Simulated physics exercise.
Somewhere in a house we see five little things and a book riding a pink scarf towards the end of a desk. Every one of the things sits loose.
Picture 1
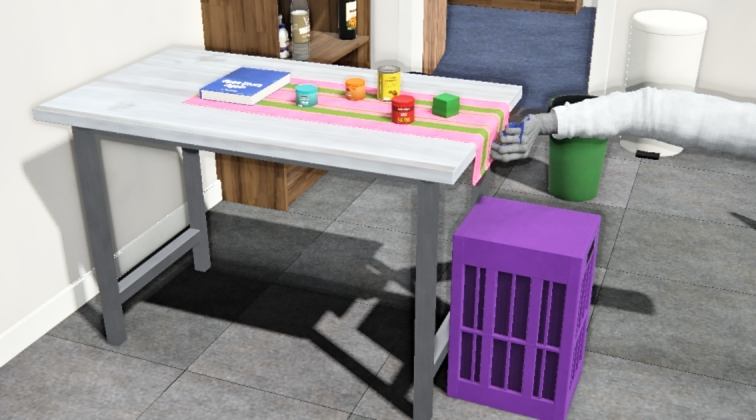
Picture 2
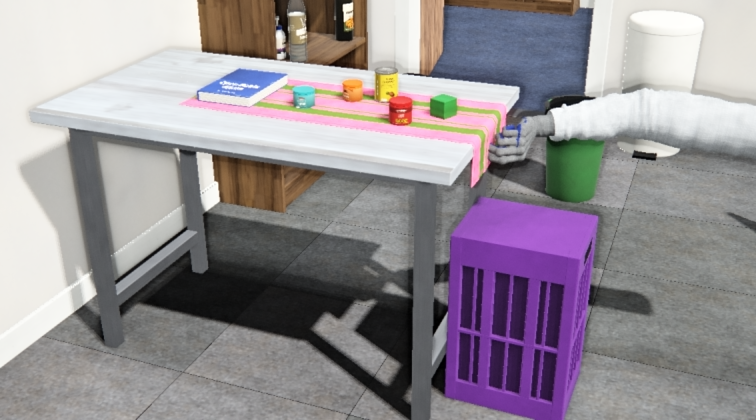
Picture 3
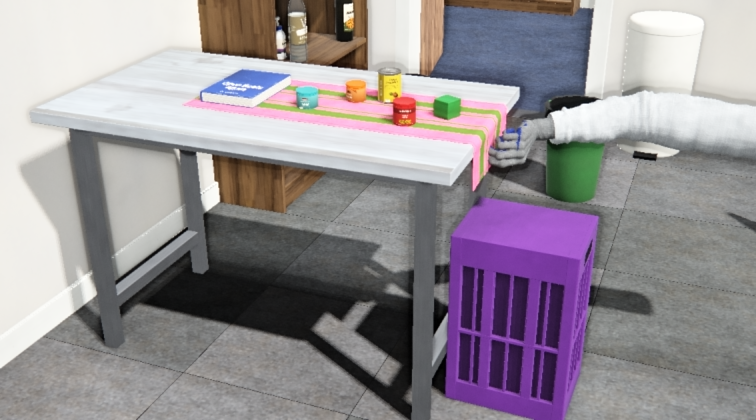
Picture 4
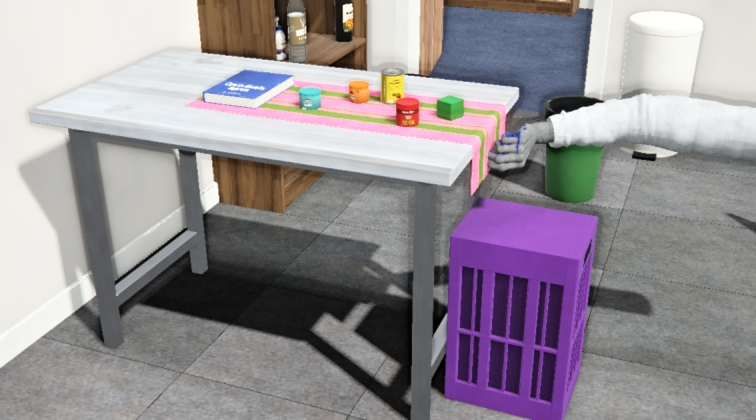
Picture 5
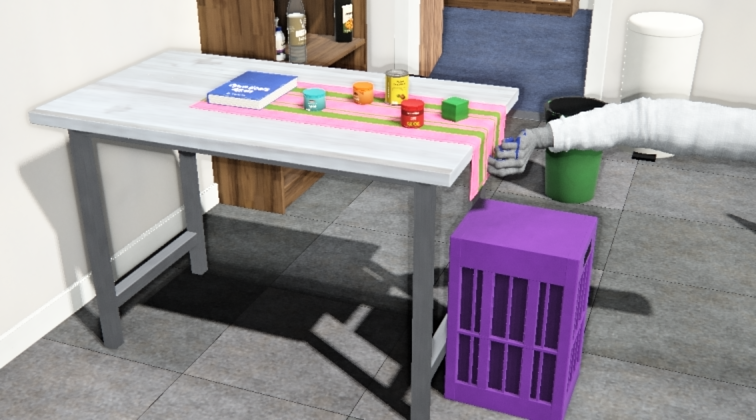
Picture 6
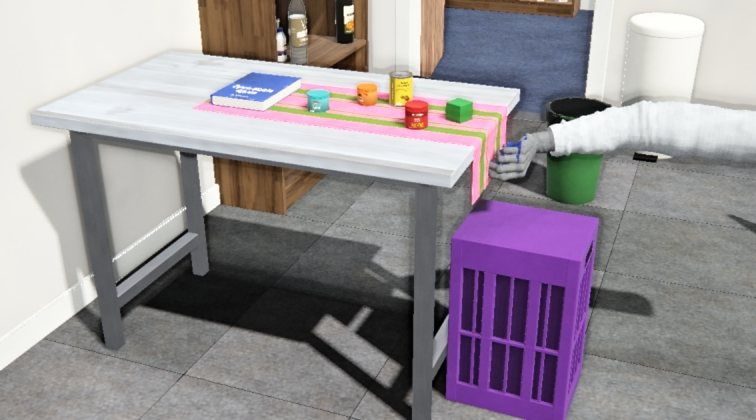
The video shows a gloved hand at the right end of a table gripping a pink runner with green stripes, slowly drawing it slightly rightward as a blue book, a yellow can, three small pots and a green cube shift along with it.
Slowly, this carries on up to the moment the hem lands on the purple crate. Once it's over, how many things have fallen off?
Oh, the ones that fall number just the one this time.
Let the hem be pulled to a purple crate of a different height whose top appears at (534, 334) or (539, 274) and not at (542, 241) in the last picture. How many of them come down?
The tally is 4 and 2.
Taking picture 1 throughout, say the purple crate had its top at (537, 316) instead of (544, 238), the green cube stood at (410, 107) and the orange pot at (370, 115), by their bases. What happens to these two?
Result: Green cube gone, orange pot gone.
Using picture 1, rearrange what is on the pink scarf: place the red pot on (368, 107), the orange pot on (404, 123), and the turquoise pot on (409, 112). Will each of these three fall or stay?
My call: The red pot hangs on; the orange pot hangs on; the turquoise pot hangs on.
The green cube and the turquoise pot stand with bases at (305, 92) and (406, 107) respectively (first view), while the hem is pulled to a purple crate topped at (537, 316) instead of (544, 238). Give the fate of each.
The green cube stays put, the turquoise pot is lost.
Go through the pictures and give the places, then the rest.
Hem (473, 185); green cube (446, 97); red pot (403, 98); yellow can (389, 69); orange pot (355, 81); turquoise pot (306, 87); top of the crate (544, 238), in the first picture.
Hem (472, 187); green cube (444, 98), in the second picture.
Hem (473, 190); red pot (404, 100), in the third picture.
Hem (471, 194); yellow can (393, 71); top of the crate (541, 240), in the fourth picture.
Hem (470, 200); orange pot (363, 85), in the fifth picture.
Hem (472, 204); green cube (460, 102); red pot (417, 104); yellow can (401, 74); orange pot (367, 86); turquoise pot (318, 93), in the sixth picture.
A little later, hem near (488, 197); all still up.
Next, hem on the crate; green cube gone.
When it is over, hem on the crate; green cube gone. Over the edge go one.
